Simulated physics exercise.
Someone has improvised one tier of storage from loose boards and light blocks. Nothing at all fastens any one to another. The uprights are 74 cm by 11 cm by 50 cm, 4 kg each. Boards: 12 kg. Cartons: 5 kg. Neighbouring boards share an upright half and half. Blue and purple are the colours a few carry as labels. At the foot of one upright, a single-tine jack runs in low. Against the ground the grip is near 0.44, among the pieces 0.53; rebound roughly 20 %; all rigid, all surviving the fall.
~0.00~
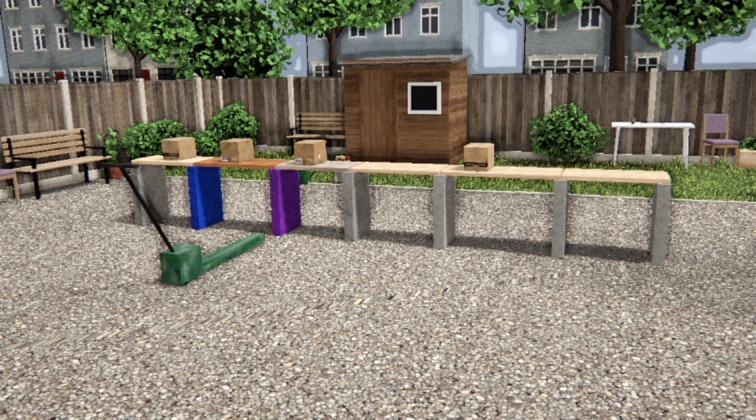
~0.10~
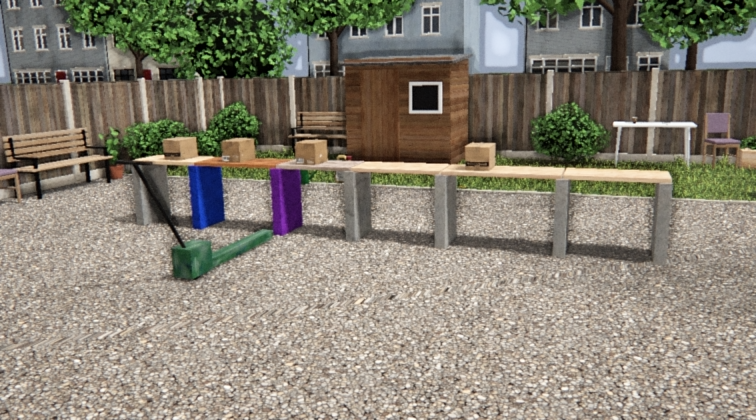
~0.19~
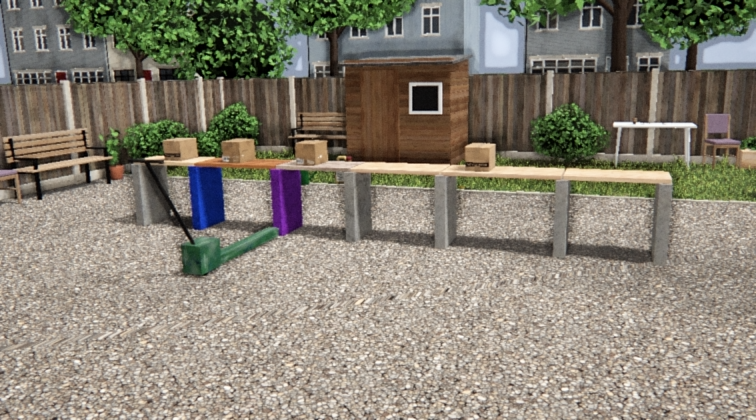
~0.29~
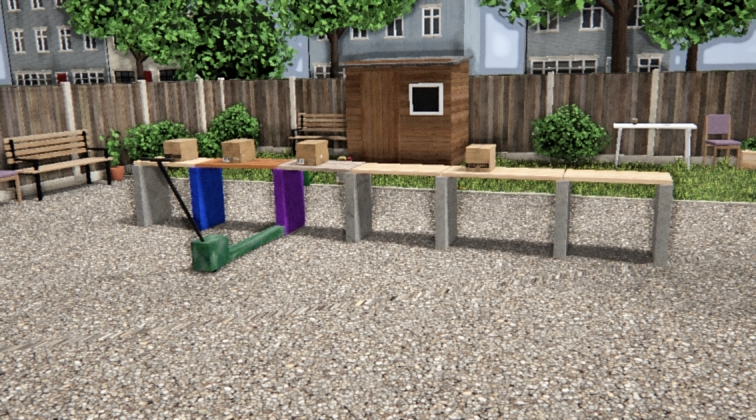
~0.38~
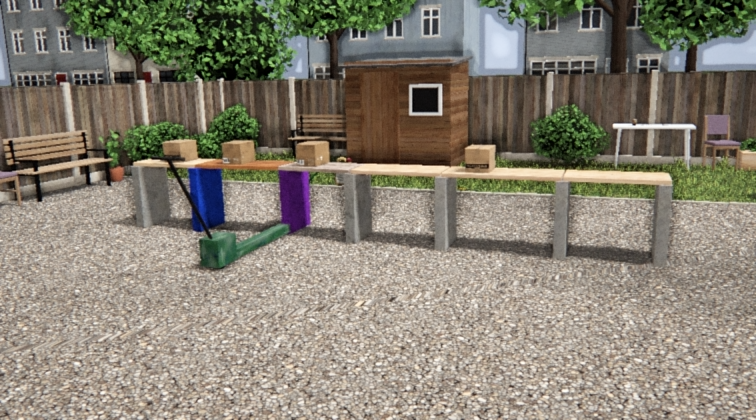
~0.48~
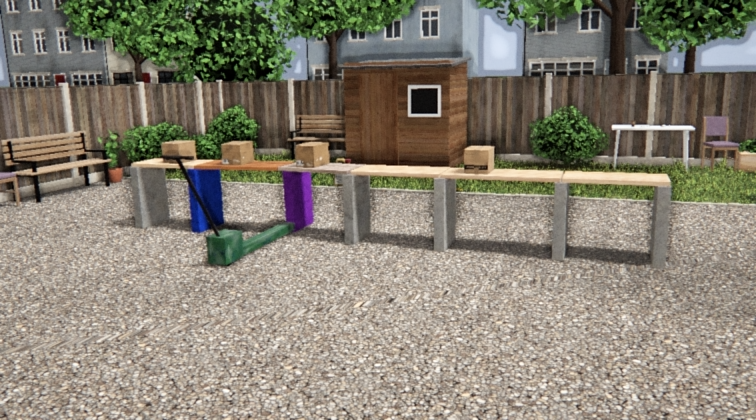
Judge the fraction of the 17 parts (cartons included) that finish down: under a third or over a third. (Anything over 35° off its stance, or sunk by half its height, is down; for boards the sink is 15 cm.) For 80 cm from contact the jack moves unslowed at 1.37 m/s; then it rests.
I would say upwards of a third of them end down.
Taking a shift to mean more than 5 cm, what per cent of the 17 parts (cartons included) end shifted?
It comes to 100 percent.
Around 0.84 s, 2 of the 17 pieces down; purple upright tipped 9°; blue upright tipped 4°.
Around 1.16 s, 7 of the 17 pieces down; blue upright on its side; purple upright tipped 4°.
Around 1.58 s, 10 of the 17 pieces down; blue upright on its side; purple upright tipped 4°.
Around 2.08 s, 16 of the 17 pieces down; blue upright on its side; purple upright tipped 4°.
Finally (5.9 s), 16 of the 17 pieces down; blue upright on its side; purple upright displaced 87 cm. That is 94 per cent. Seen by the last camera, middles, blue upright near (189, 223), purple upright near (322, 189).
